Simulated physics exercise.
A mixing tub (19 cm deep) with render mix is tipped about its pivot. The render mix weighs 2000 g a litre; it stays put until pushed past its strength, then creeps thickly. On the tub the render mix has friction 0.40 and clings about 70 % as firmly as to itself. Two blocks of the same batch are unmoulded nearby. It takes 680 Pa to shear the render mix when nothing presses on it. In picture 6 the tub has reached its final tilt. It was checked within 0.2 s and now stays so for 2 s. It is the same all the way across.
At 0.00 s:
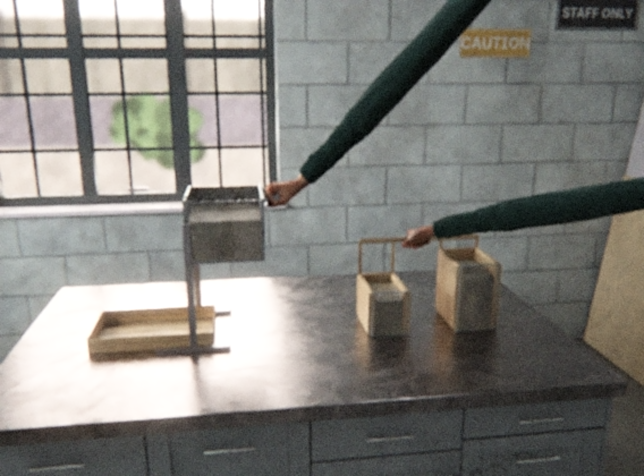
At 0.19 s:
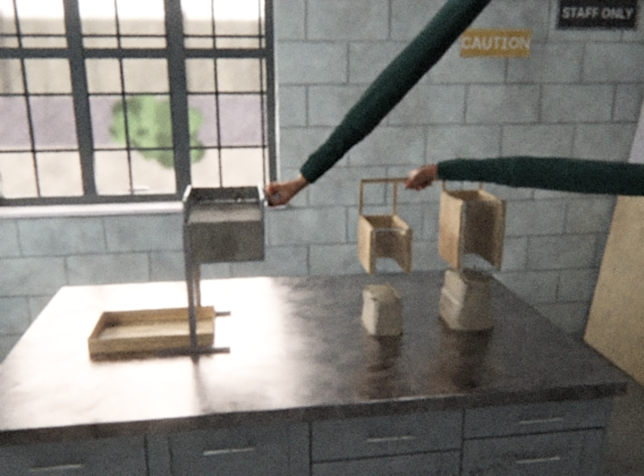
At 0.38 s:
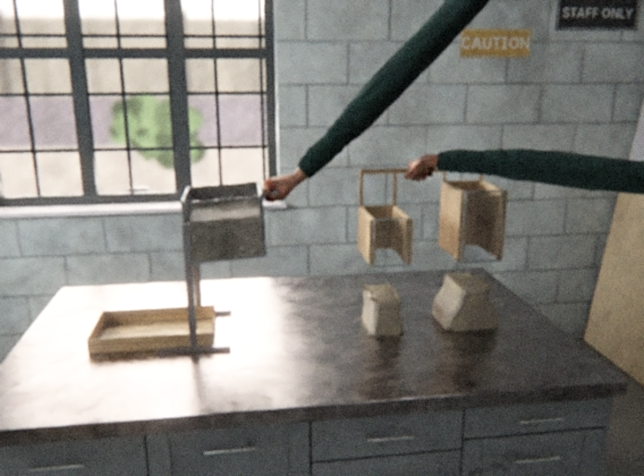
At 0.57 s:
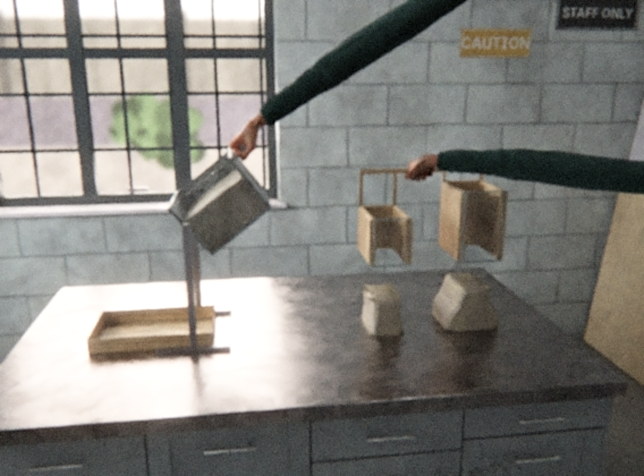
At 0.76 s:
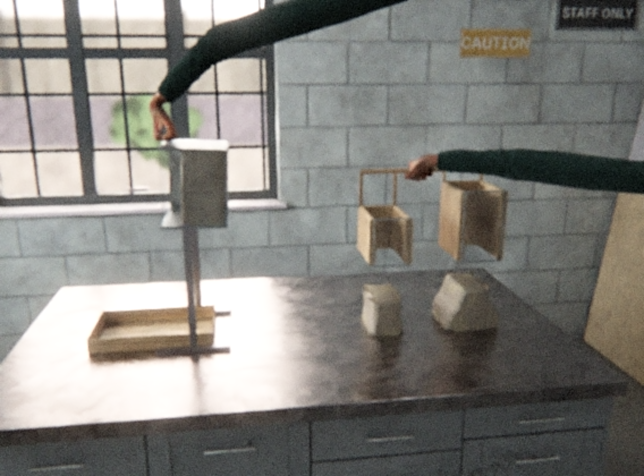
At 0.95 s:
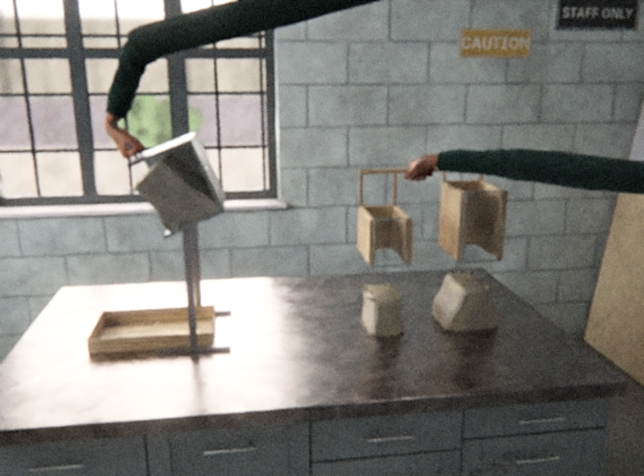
To begin with, one hand lifts two wooden moulds off a bench, uncovering two grey blocks, and the larger right-hand block sags shorter and wider while the smaller keeps its height. Another hand then swings the metal tub's handle side up and over leftward past upright, with no mix seen pouring out.
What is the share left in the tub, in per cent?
It comes to some 9 %.
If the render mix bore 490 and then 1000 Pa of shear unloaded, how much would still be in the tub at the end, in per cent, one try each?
In turn about 14 %, 10 %.
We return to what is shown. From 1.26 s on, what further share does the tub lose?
About 16 %.
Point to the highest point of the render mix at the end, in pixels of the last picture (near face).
Around (210, 202).
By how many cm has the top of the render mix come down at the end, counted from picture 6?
Some 13 cm.
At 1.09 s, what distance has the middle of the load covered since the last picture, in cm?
Roughly 12 cm.
By 1.09 s, the tub is at 112 degrees and holds 40 %.
By 1.26 s, the tub is at 112 degrees and holds 25 %.
By 1.43 s, the tub is at 112 degrees and holds 12 %.
By 1.60 s, the tub is at 112 degrees and holds 9 %.
By 2.95 s, at the end, the tub is at 112 degrees and holds 9 %.
